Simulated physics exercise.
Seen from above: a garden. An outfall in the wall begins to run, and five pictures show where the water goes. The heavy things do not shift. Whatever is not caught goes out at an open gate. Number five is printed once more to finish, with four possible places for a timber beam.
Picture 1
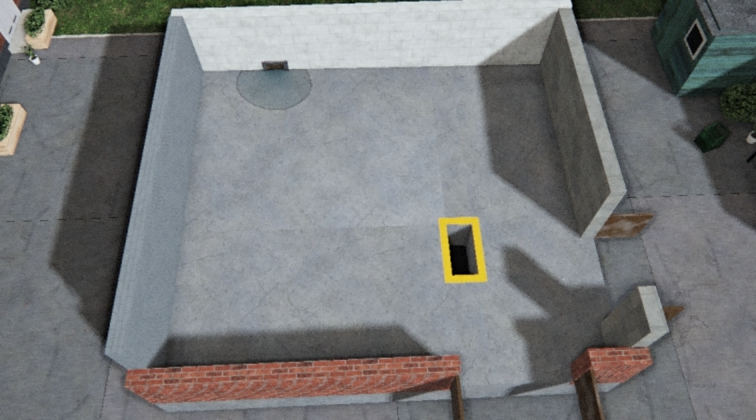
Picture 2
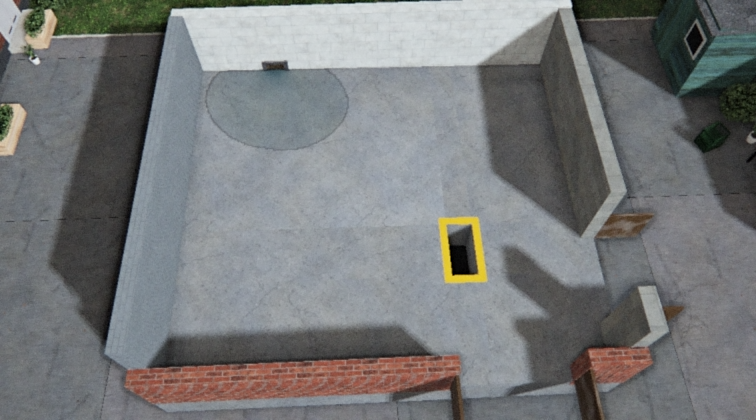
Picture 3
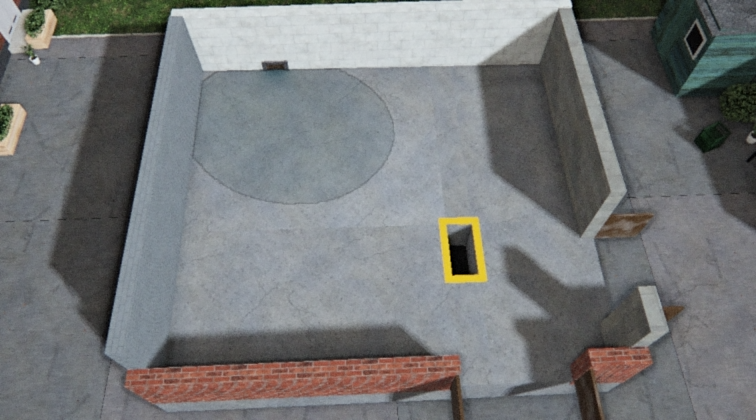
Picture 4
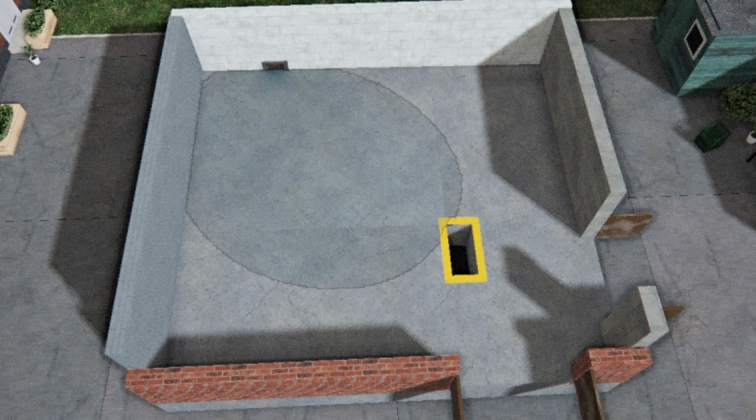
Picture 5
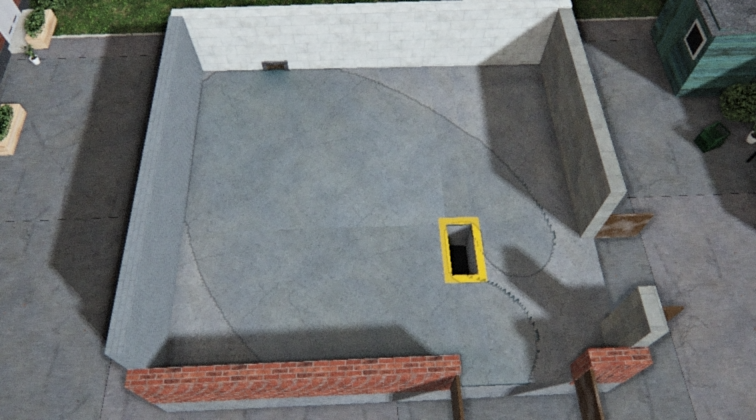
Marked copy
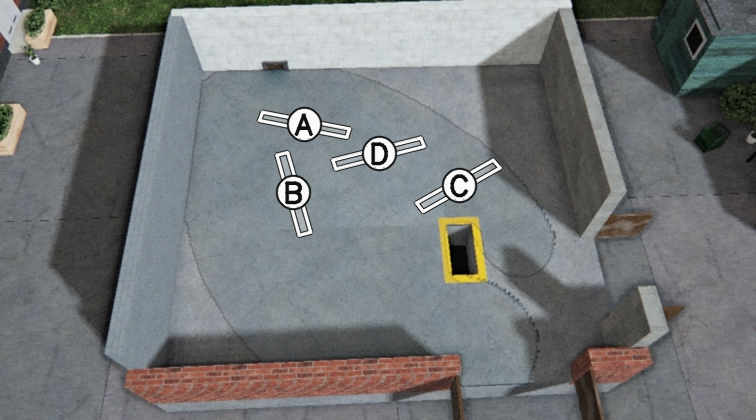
A sheet of water spread from a small opening at the base of the white back wall, widening across the grey walled yard until it covered most of the ground and reached the yellow-edged drain pit.
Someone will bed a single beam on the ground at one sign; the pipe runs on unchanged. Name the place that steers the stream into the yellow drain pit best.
I would pick place B.
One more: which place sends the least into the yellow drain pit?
Place D.
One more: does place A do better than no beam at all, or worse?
Place A is worse.
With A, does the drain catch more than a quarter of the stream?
No.
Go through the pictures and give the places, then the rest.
Outfall at (275, 66); yellow drain pit at (462, 249); open gate at (590, 279); open gate at (512, 368); water covers 3 % of the ground and shows as far out as (294, 101); yellow drain pit still dry.
Water covers 10 % of the ground and shows as far out as (332, 130); yellow drain pit still dry.
Water covers 22 % of the ground and shows as far out as (308, 201); yellow drain pit still dry.
Water covers 43 % of the ground and shows as far out as (429, 250); yellow drain pit still dry.
Water covers 65 % of the ground and shows as far out as (500, 317); yellow drain pit taking water.
On the marked copy, A from (261, 116) to (348, 133); B from (282, 153) to (304, 233); C from (419, 207) to (496, 164); D from (334, 164) to (422, 142).
With A, about 12 % of the stream runs into the yellow drain pit, about 88 % out by the gates.
With B, about 21 % of the stream runs into the yellow drain pit, about 79 % out by the gates.
With C, about 14 % of the stream runs into the yellow drain pit, about 86 % out by the gates.
With D, about 7 % of the stream runs into the yellow drain pit, about 93 % out by the gates.
